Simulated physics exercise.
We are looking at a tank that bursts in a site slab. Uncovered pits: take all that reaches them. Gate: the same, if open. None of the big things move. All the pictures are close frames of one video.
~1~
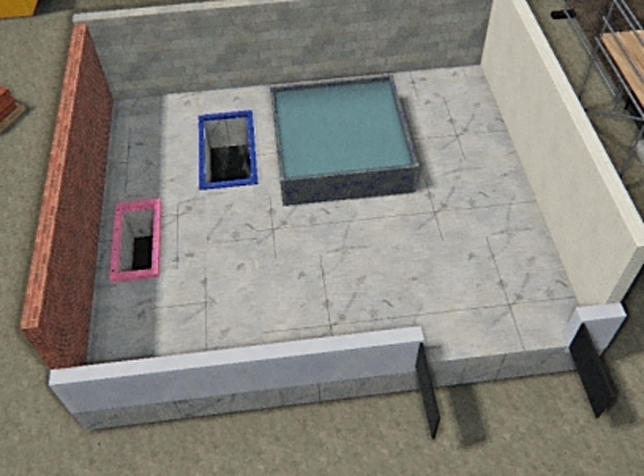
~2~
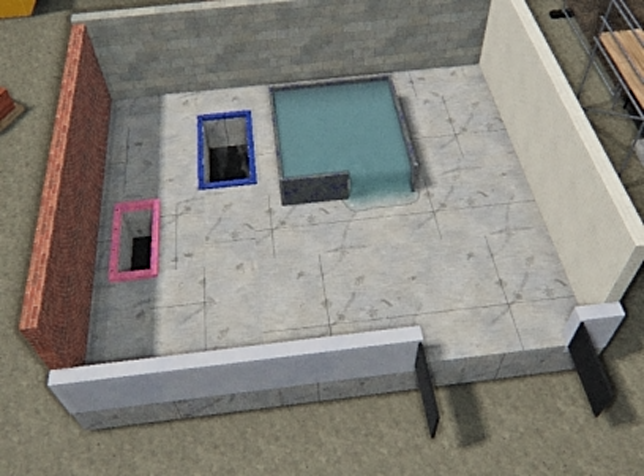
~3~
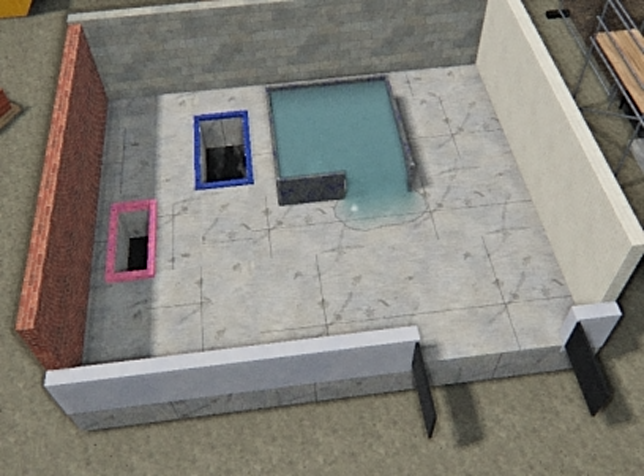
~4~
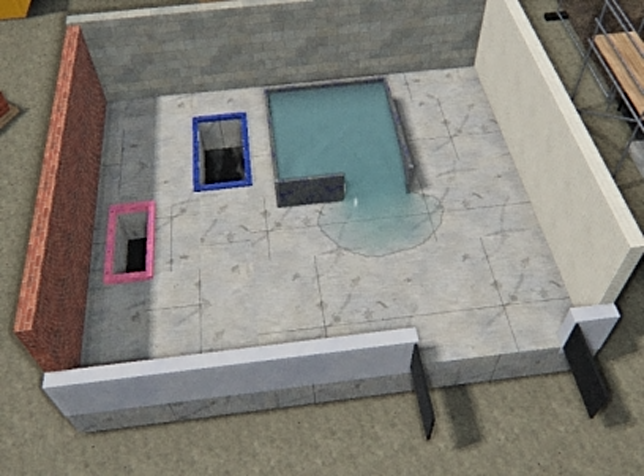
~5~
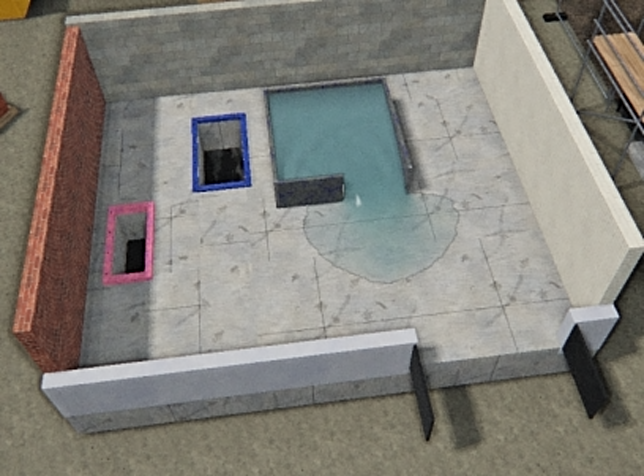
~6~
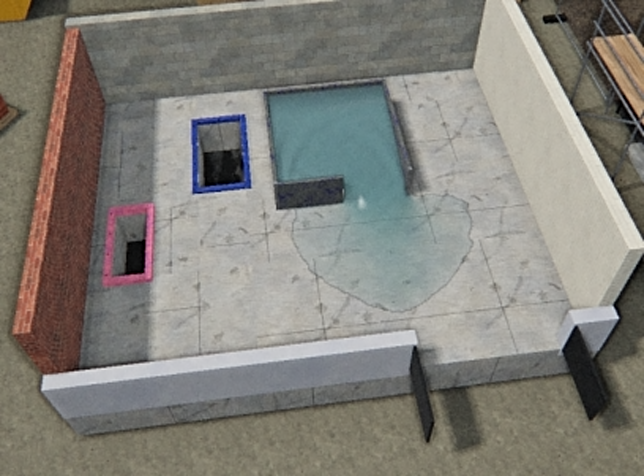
The clip opens on a walled slab with a full, still tank of blue-green water beside blue-rimmed and pink-rimmed pits. The tank's near side opens at its right part, and water pours through the gap. It fans across the slab toward the front wall, spreading into a wide, rounded pool.
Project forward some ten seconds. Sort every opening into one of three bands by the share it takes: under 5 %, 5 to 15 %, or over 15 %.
The gate takes over 15 %; the blue pit takes under 5 %; the pink pit takes under 5 %.
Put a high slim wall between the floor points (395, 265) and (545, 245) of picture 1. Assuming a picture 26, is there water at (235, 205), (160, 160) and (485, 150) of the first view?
In the order you listed them: Unsoaked, unsoaked, soaked.
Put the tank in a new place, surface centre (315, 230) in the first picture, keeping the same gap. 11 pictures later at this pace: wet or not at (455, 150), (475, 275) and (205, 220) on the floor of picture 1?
Spot 1 unwetted, spot 2 wetted, spot 3 unwetted.
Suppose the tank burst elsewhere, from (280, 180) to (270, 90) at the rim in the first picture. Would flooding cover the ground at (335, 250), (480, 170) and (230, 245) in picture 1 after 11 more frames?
In the order asked: Out of reach, out of reach, sodden.
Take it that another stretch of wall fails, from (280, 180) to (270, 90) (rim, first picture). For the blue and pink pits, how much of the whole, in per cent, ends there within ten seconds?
Blue 50 %, pink 6 %.
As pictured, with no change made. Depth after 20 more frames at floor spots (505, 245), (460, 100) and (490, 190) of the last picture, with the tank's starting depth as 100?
About 4, 0 and 0 per cent.
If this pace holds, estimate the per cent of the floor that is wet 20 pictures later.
Some 40 per cent.
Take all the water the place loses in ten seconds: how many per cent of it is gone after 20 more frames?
Around 35 percent.
A moment on, water covers 25 % of the floor; the gate 1 %, the blue pit 0 %, the pink pit 0 %.
Next, water covers 30 % of the floor; the gate 6 %, the blue pit 0 %, the pink pit 0 %.
Then, water covers 40 % of the floor; the gate 17 %, the blue pit 0 %, the pink pit 0 %.
Later, water covers 50 % of the floor; the gate 31 %, the blue pit 0 %, the pink pit 0 %.
In the end, water covers 70 % of the floor; the gate 45 %, the blue pit 0 %, the pink pit 0 %.
